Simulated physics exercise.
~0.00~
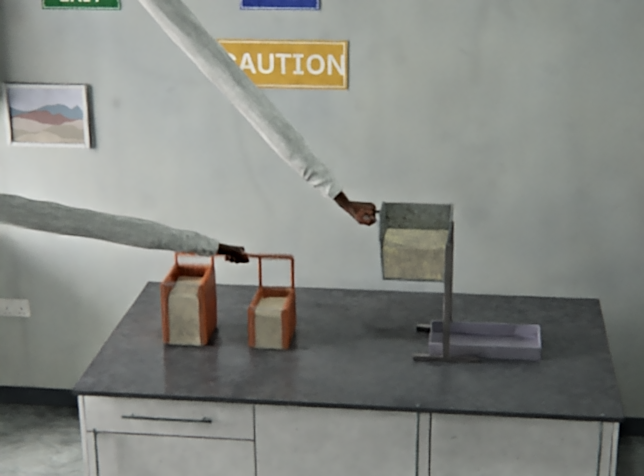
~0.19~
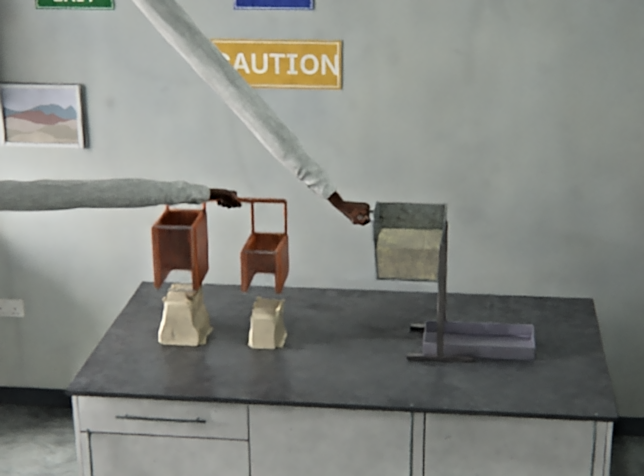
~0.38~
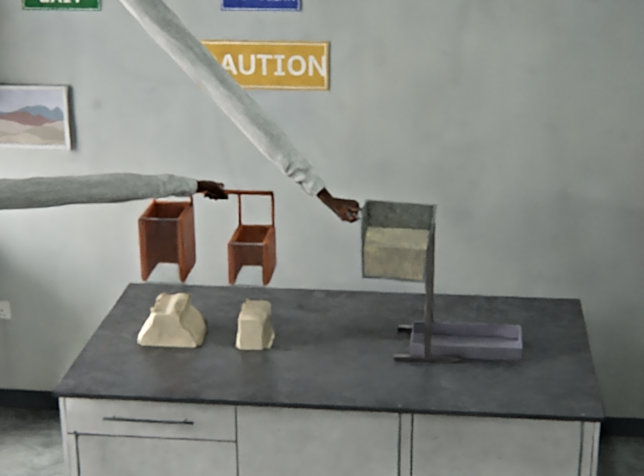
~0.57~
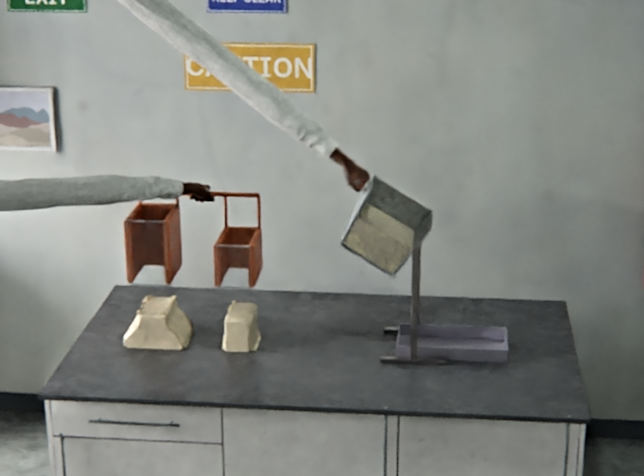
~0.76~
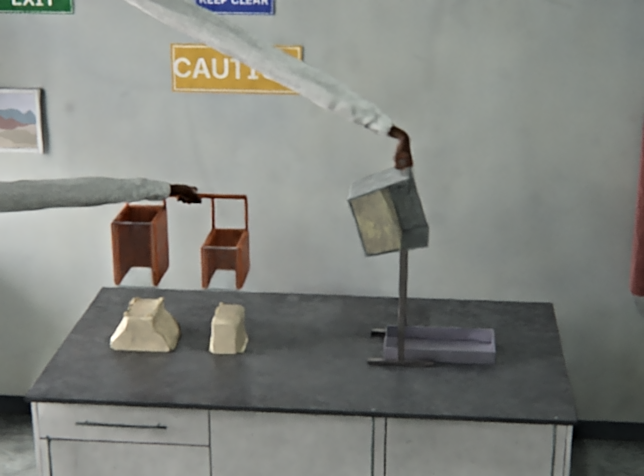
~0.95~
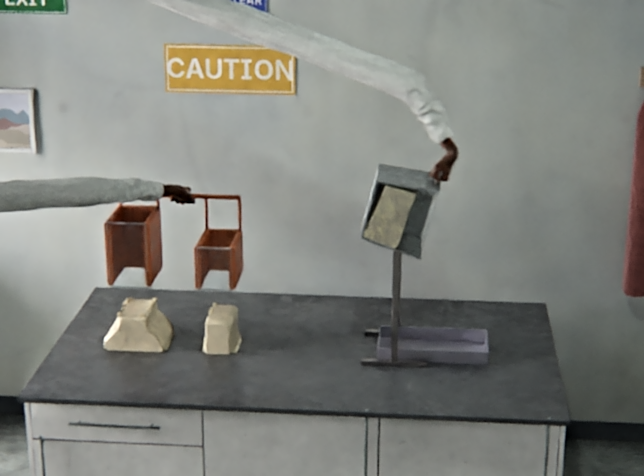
A grey tub of thick, pale porridge hangs on an upright stand above a lilac tray at the right of a dark-topped bench, seen from slightly above in a grey-walled room with a yellow caution sign. At left, a sleeved arm lifts two orange moulds off pale blocks, and the taller one slumps and widens. Another arm then swings the tub over clockwise, while the view drifts right.
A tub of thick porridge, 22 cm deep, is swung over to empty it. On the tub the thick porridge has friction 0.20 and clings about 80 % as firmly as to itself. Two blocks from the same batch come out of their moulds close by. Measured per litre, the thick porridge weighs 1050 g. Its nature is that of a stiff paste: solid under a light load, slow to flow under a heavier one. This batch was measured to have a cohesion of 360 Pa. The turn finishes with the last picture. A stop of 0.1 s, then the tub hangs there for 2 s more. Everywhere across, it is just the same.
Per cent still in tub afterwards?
Approx. 0 %.
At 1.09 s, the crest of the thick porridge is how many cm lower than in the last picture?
Roughly 8 cm.
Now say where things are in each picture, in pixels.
Handle-side rim at (380, 221), tilt 0 degrees; highest point of the thick porridge at (386, 247); test blocks 21 cm, 13 cm high (left to right), in the first picture.
Handle-side rim at (374, 221), tilt 0 degrees; highest point of the thick porridge at (380, 247); test blocks 18 cm, 13 cm high (left to right), in the second picture.
Handle-side rim at (363, 218), tilt 3 degrees; highest point of the thick porridge at (368, 245); test blocks 14 cm, 13 cm high (left to right), in the third picture.
Handle-side rim at (371, 193), tilt 32 degrees; highest point of the thick porridge at (360, 219); test blocks 14 cm, 13 cm high (left to right), in the fourth picture.
Handle-side rim at (408, 181), tilt 73 degrees; highest point of the thick porridge at (378, 192); test blocks 14 cm, 13 cm high (left to right), in the fifth picture.
Handle-side rim at (439, 194), tilt 104 degrees; highest point of the thick porridge at (389, 187); test blocks 14 cm, 13 cm high (left to right), in the sixth picture.
By 1.09 s, the tub is at 104 degrees and holds 97 %.
By 1.26 s, the tub is at 104 degrees and holds 43 %.
By 1.43 s, the tub is at 104 degrees and holds 26 %.
By 1.60 s, the tub is at 104 degrees and holds 3 %.
By 2.95 s, at the end, the tub is at 104 degrees and holds 0 %.
